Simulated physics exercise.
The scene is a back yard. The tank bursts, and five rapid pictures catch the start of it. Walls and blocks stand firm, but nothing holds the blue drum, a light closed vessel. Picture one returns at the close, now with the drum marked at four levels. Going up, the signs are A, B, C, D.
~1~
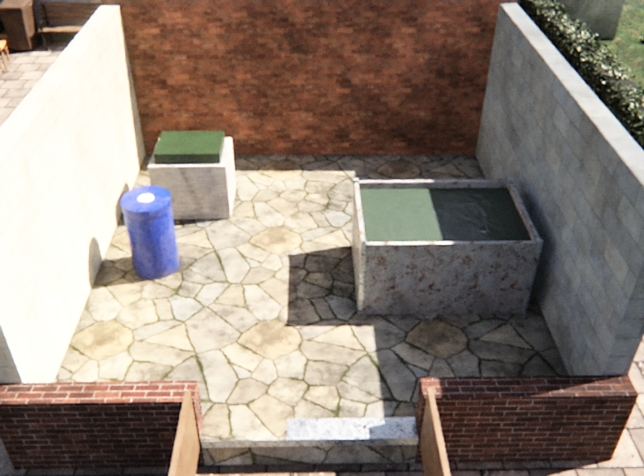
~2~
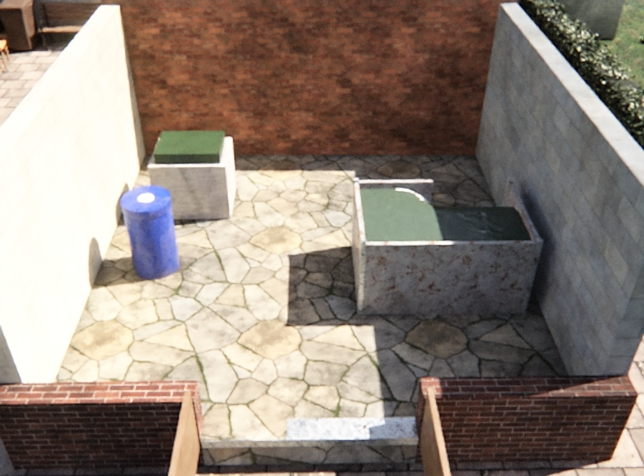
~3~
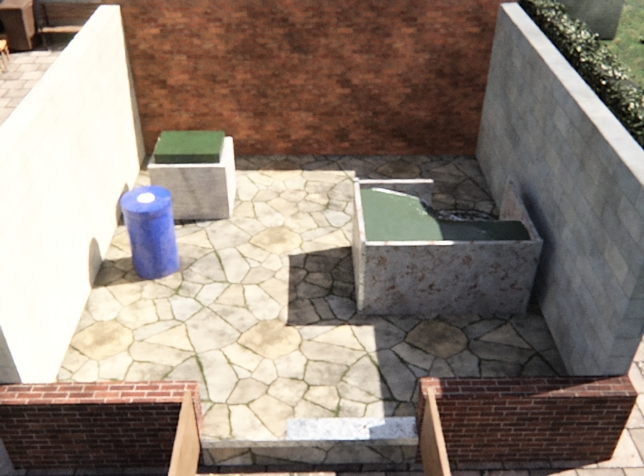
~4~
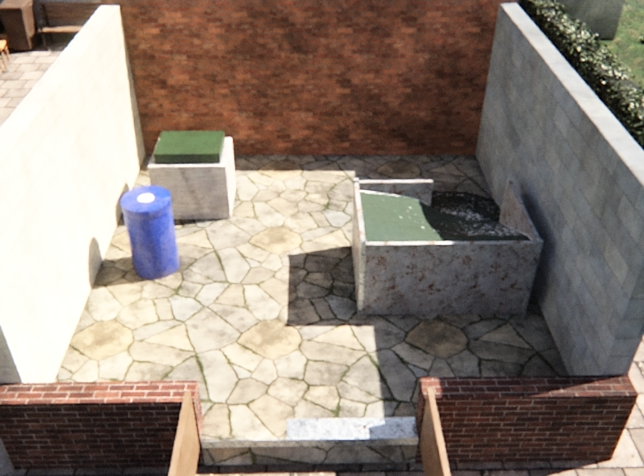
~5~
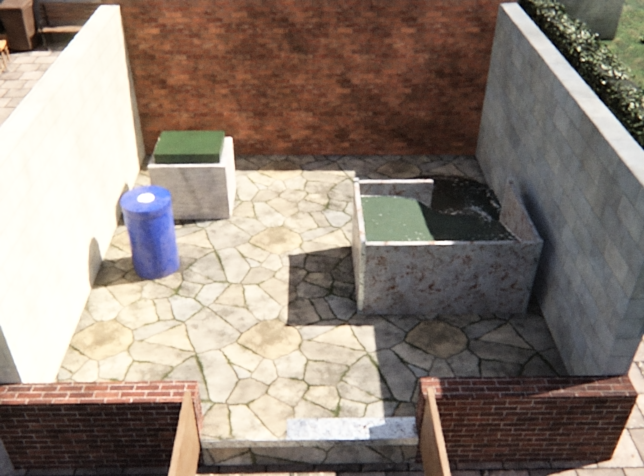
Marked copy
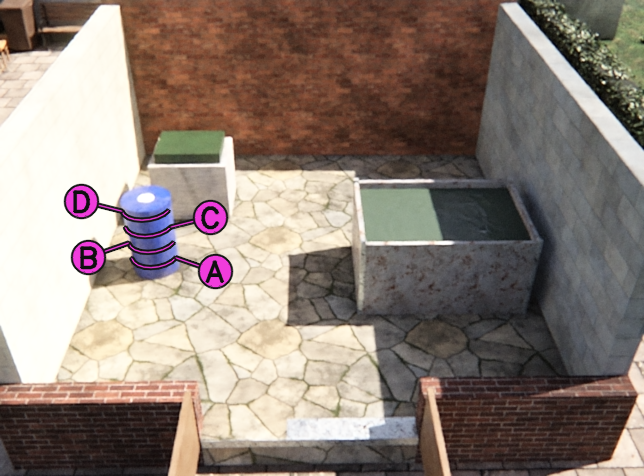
Large stone tank of green water in a walled, paved back yard losing part of its rim, the surface sloping and churning.
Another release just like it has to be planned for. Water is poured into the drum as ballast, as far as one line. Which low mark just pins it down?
It is A.
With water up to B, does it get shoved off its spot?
No, that is safe.
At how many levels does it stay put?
All four.
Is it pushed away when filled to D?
No, not at all.
On the marked copy, A at (150, 267); B at (148, 252); C at (144, 236); D at (141, 220); from the bottom up A, B, C, D.
With A, it does not move.
With B, it does not move.
With C, it does not move.
With D, it does not move.
